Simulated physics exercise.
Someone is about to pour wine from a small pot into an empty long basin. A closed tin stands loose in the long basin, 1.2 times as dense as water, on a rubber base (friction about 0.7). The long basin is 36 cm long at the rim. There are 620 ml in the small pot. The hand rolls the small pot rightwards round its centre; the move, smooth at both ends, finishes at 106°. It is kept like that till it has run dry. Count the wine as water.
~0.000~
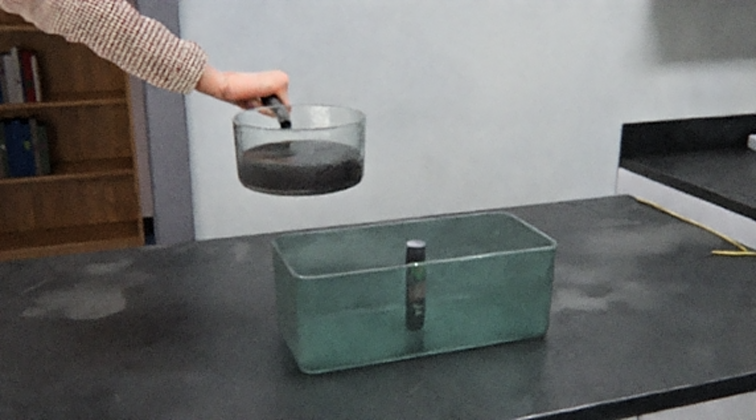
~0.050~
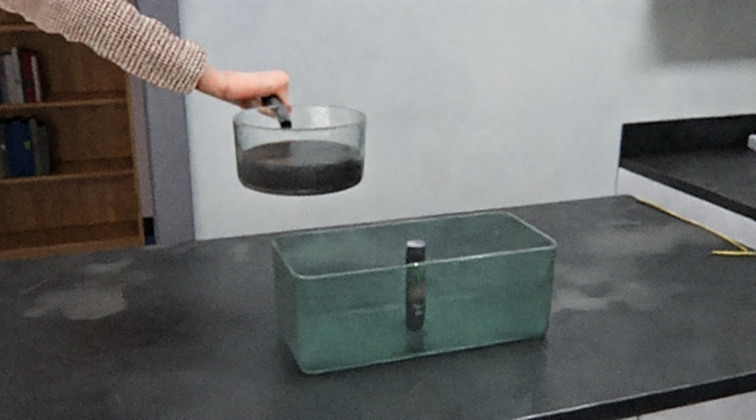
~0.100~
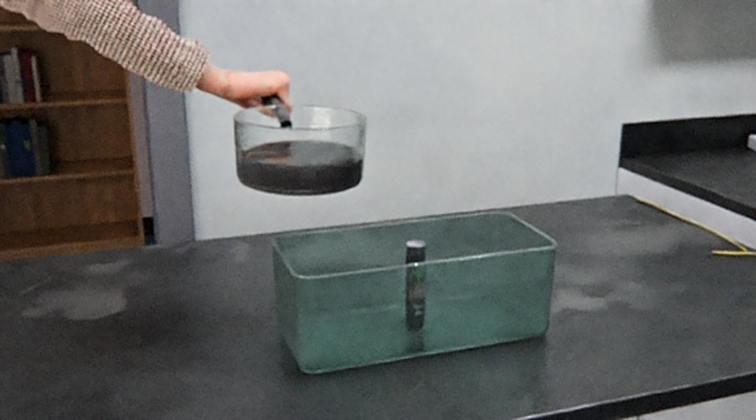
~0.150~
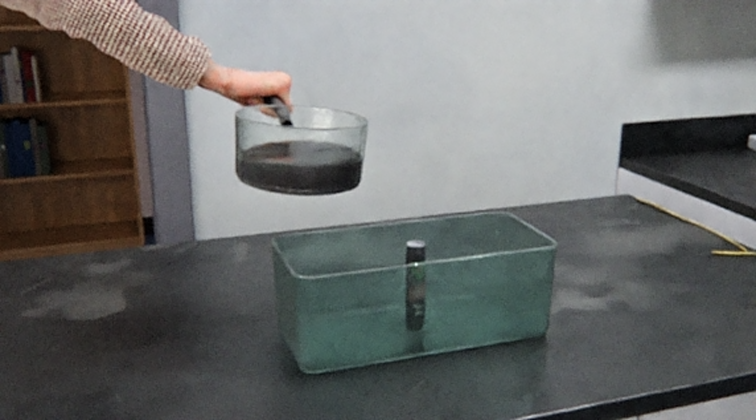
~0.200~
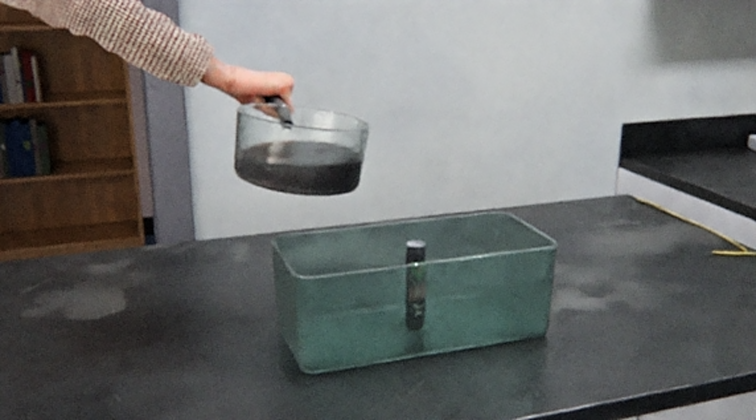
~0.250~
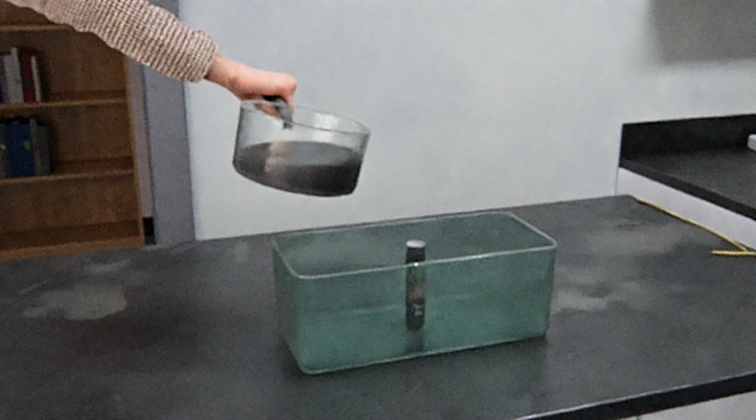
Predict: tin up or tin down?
The tin stays up.
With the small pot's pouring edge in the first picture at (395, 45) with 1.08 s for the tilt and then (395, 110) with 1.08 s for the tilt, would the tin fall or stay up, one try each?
First it falls; then it keeps standing.
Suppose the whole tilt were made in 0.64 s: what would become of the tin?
The tin topples.
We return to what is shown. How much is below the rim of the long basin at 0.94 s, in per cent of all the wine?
Near 70 in a hundred.
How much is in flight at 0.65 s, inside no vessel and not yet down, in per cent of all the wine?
Near 28 in a hundred.
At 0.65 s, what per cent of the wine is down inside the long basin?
Near 3 in a hundred.
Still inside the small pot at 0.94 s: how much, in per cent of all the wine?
Near 16 in a hundred.
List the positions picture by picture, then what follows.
Tilt 0°; pouring edge (362, 114); surface from (239, 157) to (358, 148); the long basin's rim runs from (283, 258) to (532, 229); the tin's top is at (416, 248), in the first picture.
Tilt 1°; pouring edge (362, 115); surface from (239, 157) to (358, 148), in the second picture.
Tilt 2°; pouring edge (363, 117); surface from (239, 156) to (358, 148), in the third picture.
Tilt 5°; pouring edge (364, 120); surface from (238, 156) to (357, 149), in the fourth picture.
Tilt 9°; pouring edge (365, 124); surface from (238, 155) to (358, 150), in the fifth picture.
Tilt 13°; pouring edge (366, 129); surface from (236, 155) to (358, 150), in the sixth picture.
After 0.65 s the tilt is 70° and 69 per cent is still to pour; the tin stands where it began.
After 0.94 s the tilt is 102° and 16 per cent is still to pour; the tin stands where it began.
After 1.25 s the tilt is 106° and 1 per cent is still to pour; the tin stands where it began.
After 1.58 s the tilt is 106° and 0 per cent is still to pour; the tin stands where it began.
In the end the tin stands where it began.
